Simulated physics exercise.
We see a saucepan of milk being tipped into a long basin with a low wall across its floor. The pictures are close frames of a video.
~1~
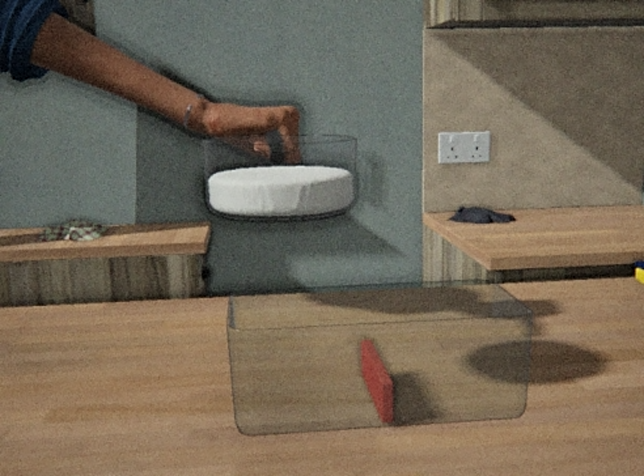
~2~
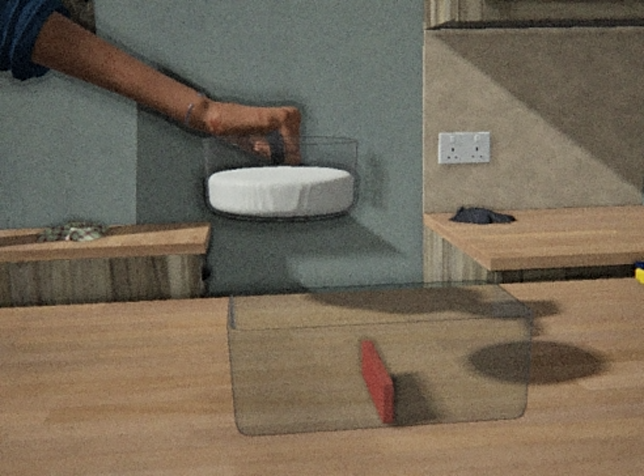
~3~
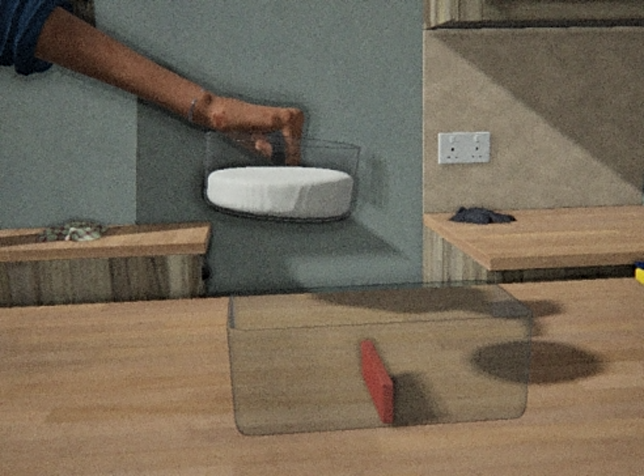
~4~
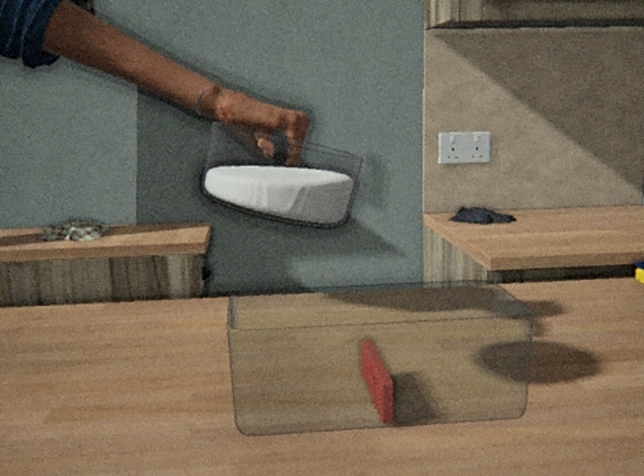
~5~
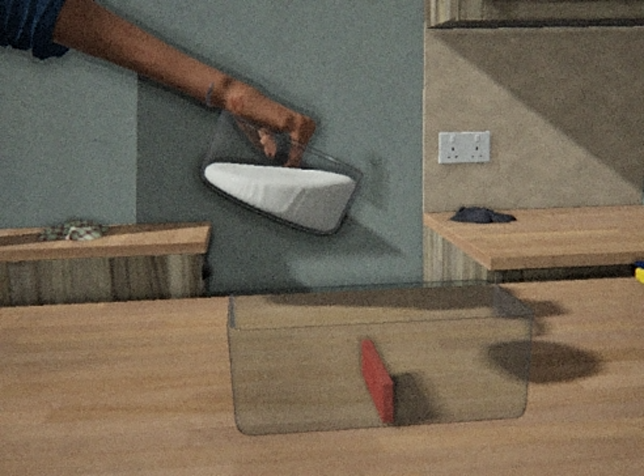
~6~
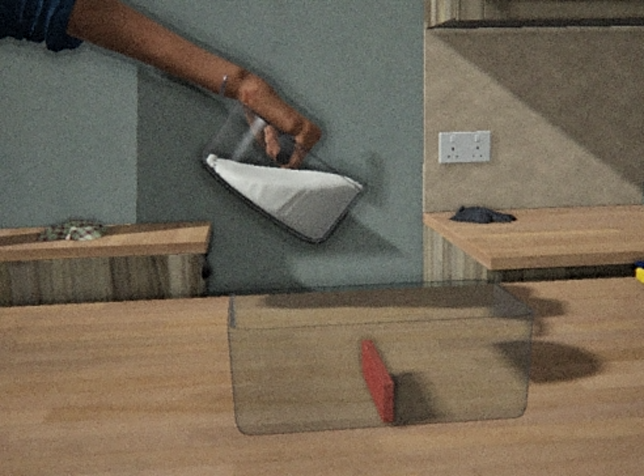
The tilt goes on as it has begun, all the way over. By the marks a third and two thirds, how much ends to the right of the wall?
In the end from a third to two thirds is right of the wall.
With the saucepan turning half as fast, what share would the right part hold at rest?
Some 70 per cent.
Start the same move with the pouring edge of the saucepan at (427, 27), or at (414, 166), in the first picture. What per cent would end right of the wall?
In turn 70 and 85 in a hundred.
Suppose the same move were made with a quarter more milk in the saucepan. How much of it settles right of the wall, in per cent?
Roughly 60 in a hundred.
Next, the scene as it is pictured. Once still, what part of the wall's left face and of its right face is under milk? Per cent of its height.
Some 30 per cent left and 40 right.
A moment on, the saucepan is tipped right over and 20 per cent is still to pour, 2 is left of the wall and 39 right of it.
Next, the saucepan is tipped right over and 4 per cent is still to pour, 32 is left of the wall and 56 right of it.
Then the saucepan is tipped right over and 0 per cent is still to pour, 43 is left of the wall and 55 right of it.
Later the saucepan is tipped right over and 0 per cent is still to pour, 43 is left of the wall and 55 right of it.
In the end 43 per cent lies left of the wall, 55 right of it and 2 outside.
